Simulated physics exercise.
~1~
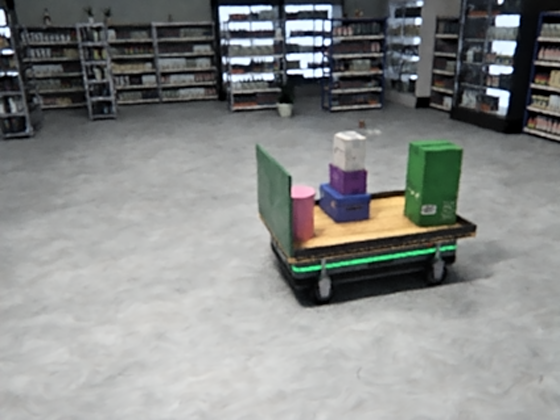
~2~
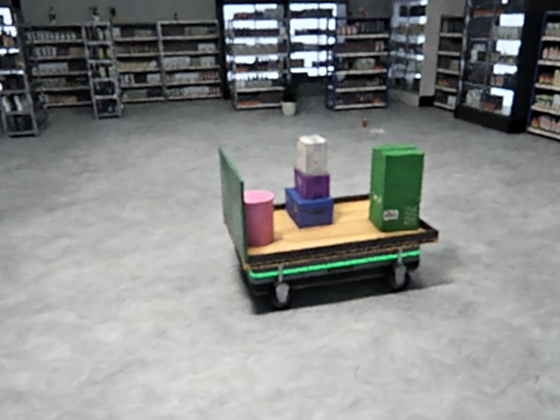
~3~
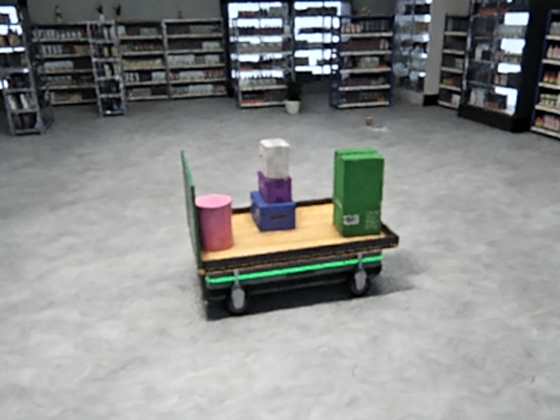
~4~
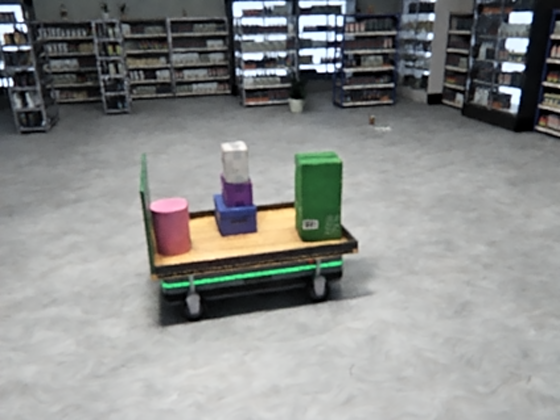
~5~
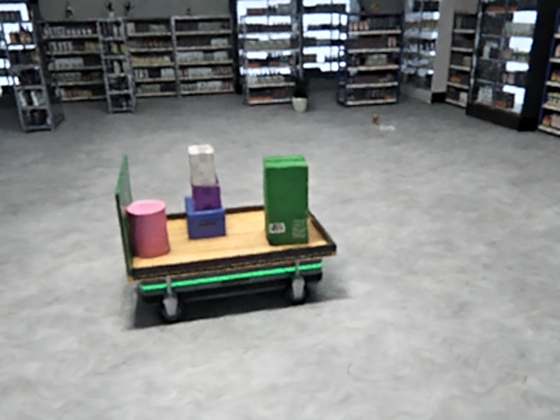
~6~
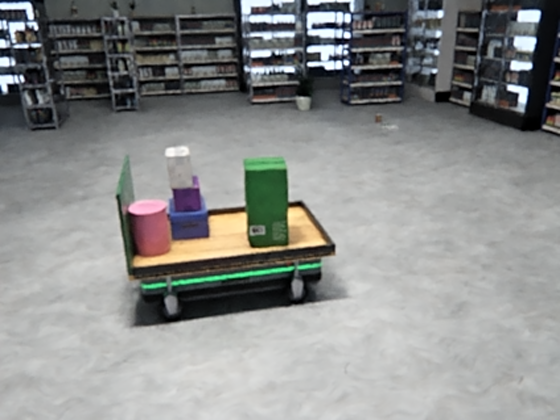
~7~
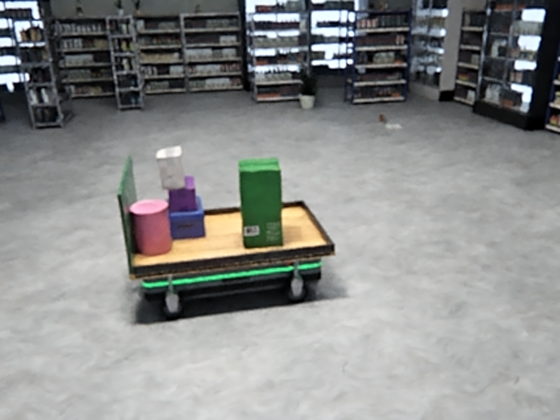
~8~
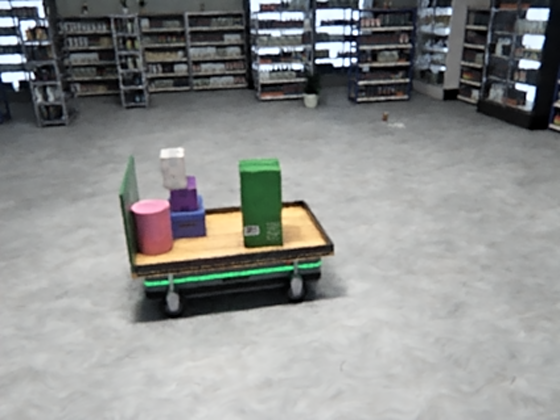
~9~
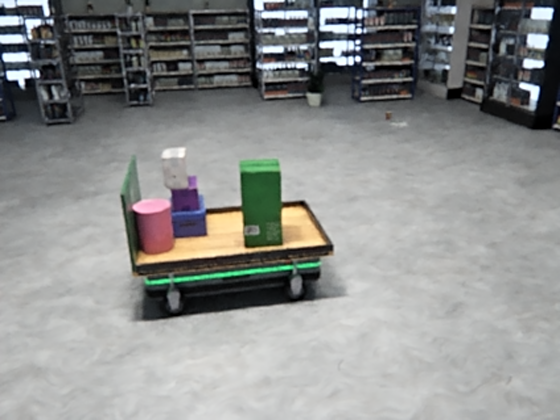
The footage shows a low cart carrying a green box, a pink pail and a stack of blue, purple and white boxes rolling left and stopping; the green box and stack slide toward its front board, ending upright with the white parcel off-centre, while the pail keeps its place.
